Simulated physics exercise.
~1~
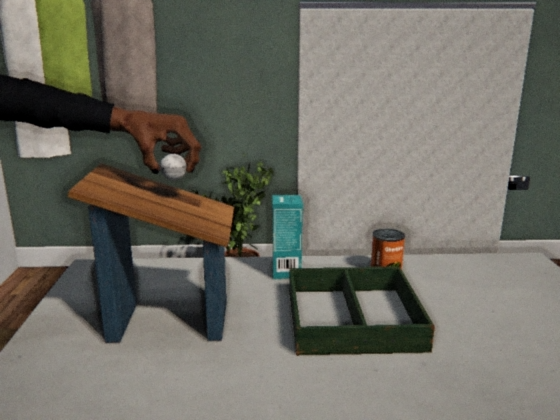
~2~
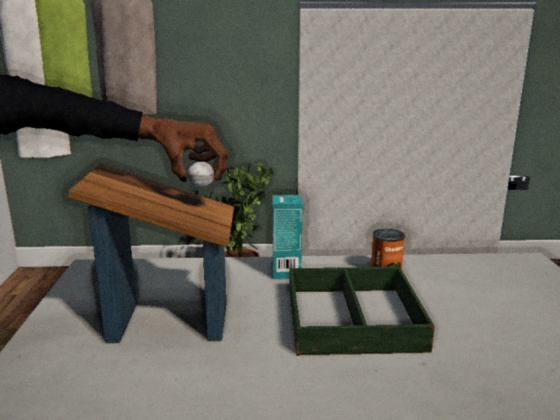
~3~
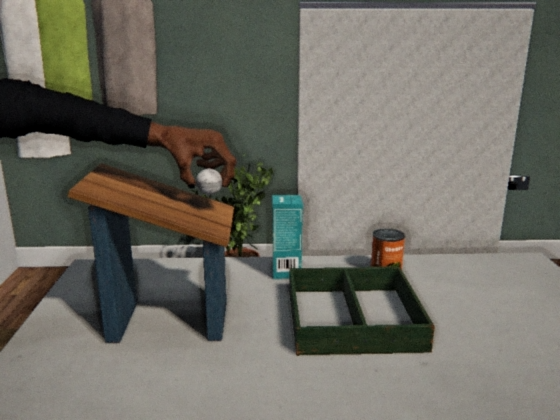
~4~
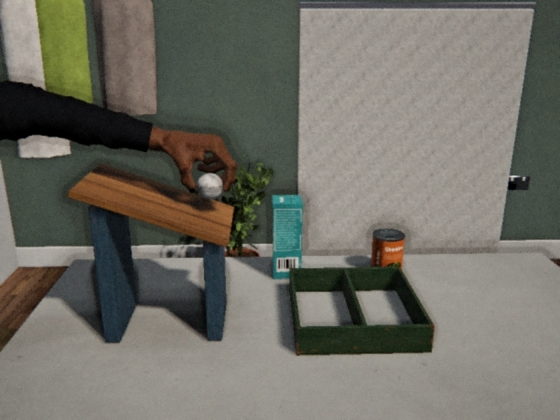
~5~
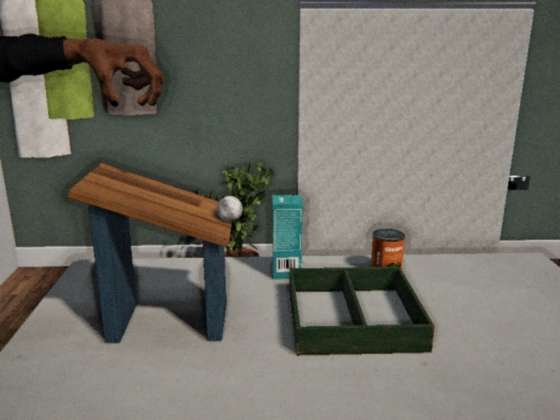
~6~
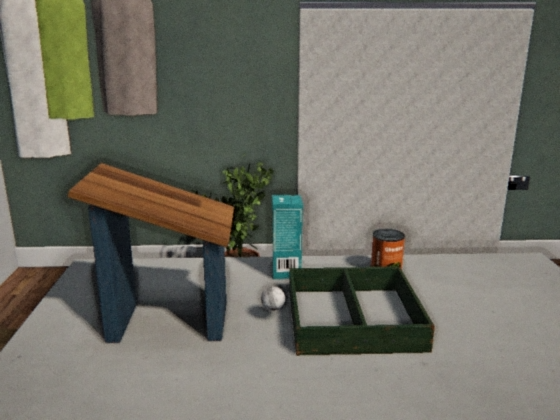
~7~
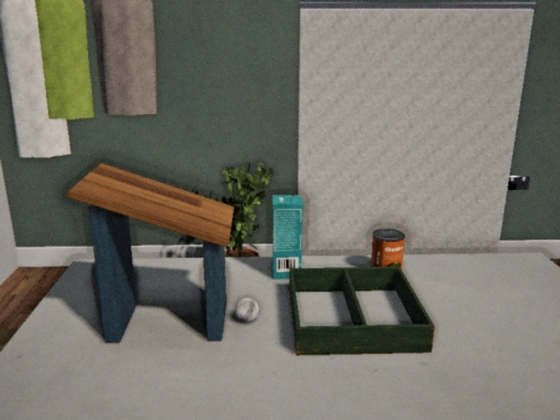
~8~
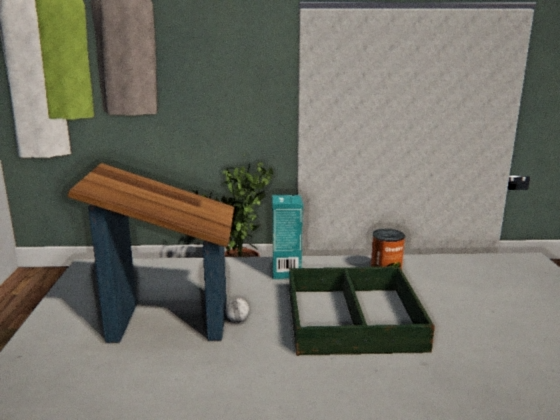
A pale tabletop stands before a dark green wall, seen from the front and slightly above by a still camera. A sloping wooden board on blue supports is at the left, a dark green tray with two bays sits to the right, and a turquoise carton and an orange tin stand behind. A hand carries a white ball rightward over the board, lowers it near the lower end, then releases it and withdraws. The ball drops off to the tabletop beside the tray, moves back left, and ends near the board's right support, outside both bays.
